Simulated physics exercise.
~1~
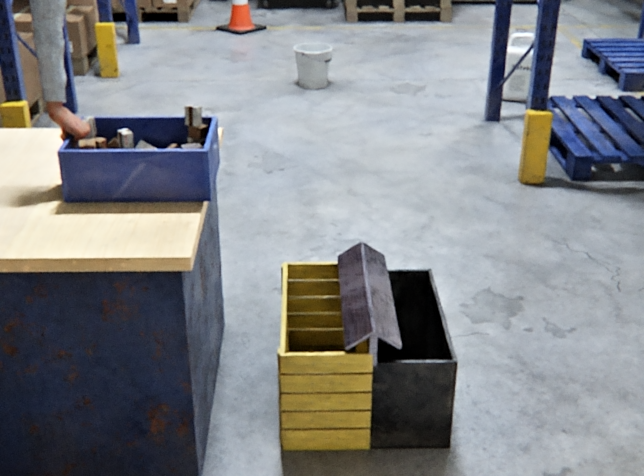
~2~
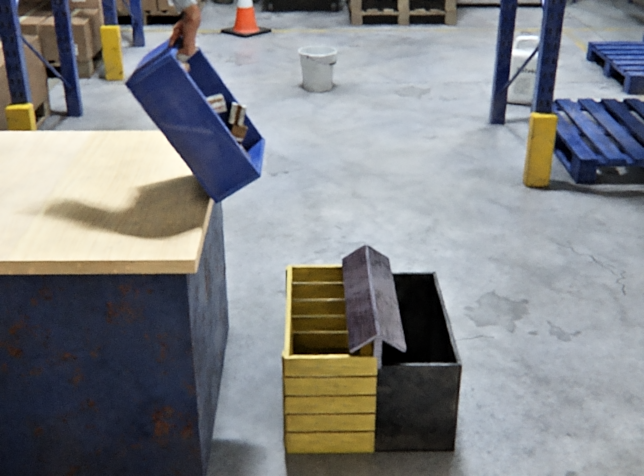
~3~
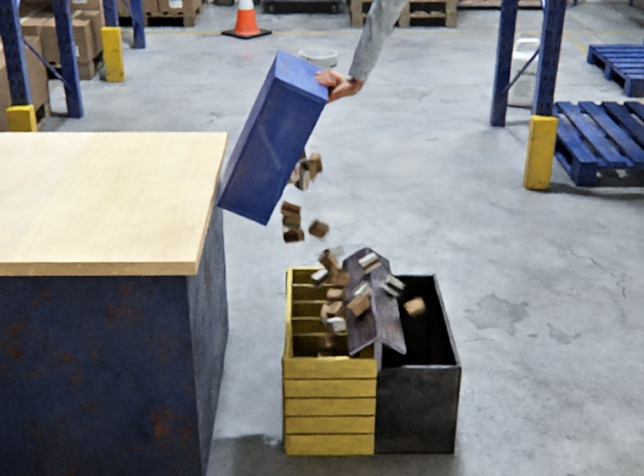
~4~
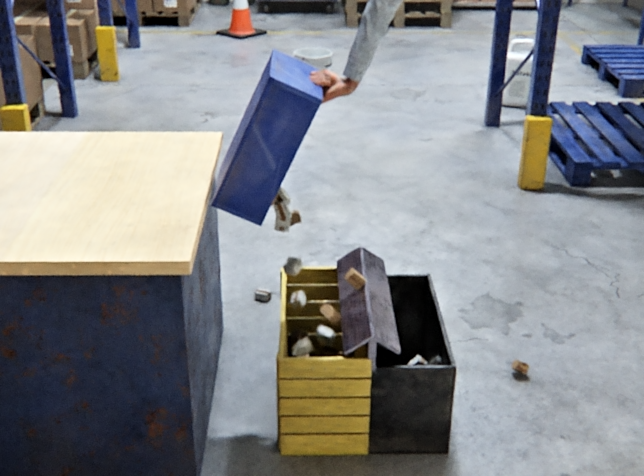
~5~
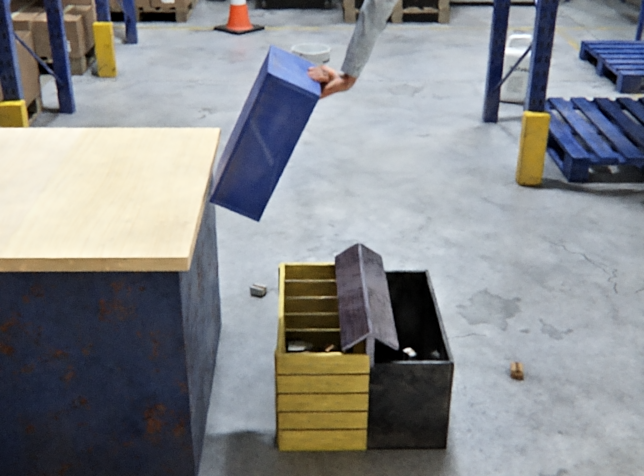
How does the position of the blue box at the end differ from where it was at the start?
At the start the blue box sits upright on the bench top. At the end it is held farther right, past the bench's edge, tipped steeply with its open side facing down toward the crates.
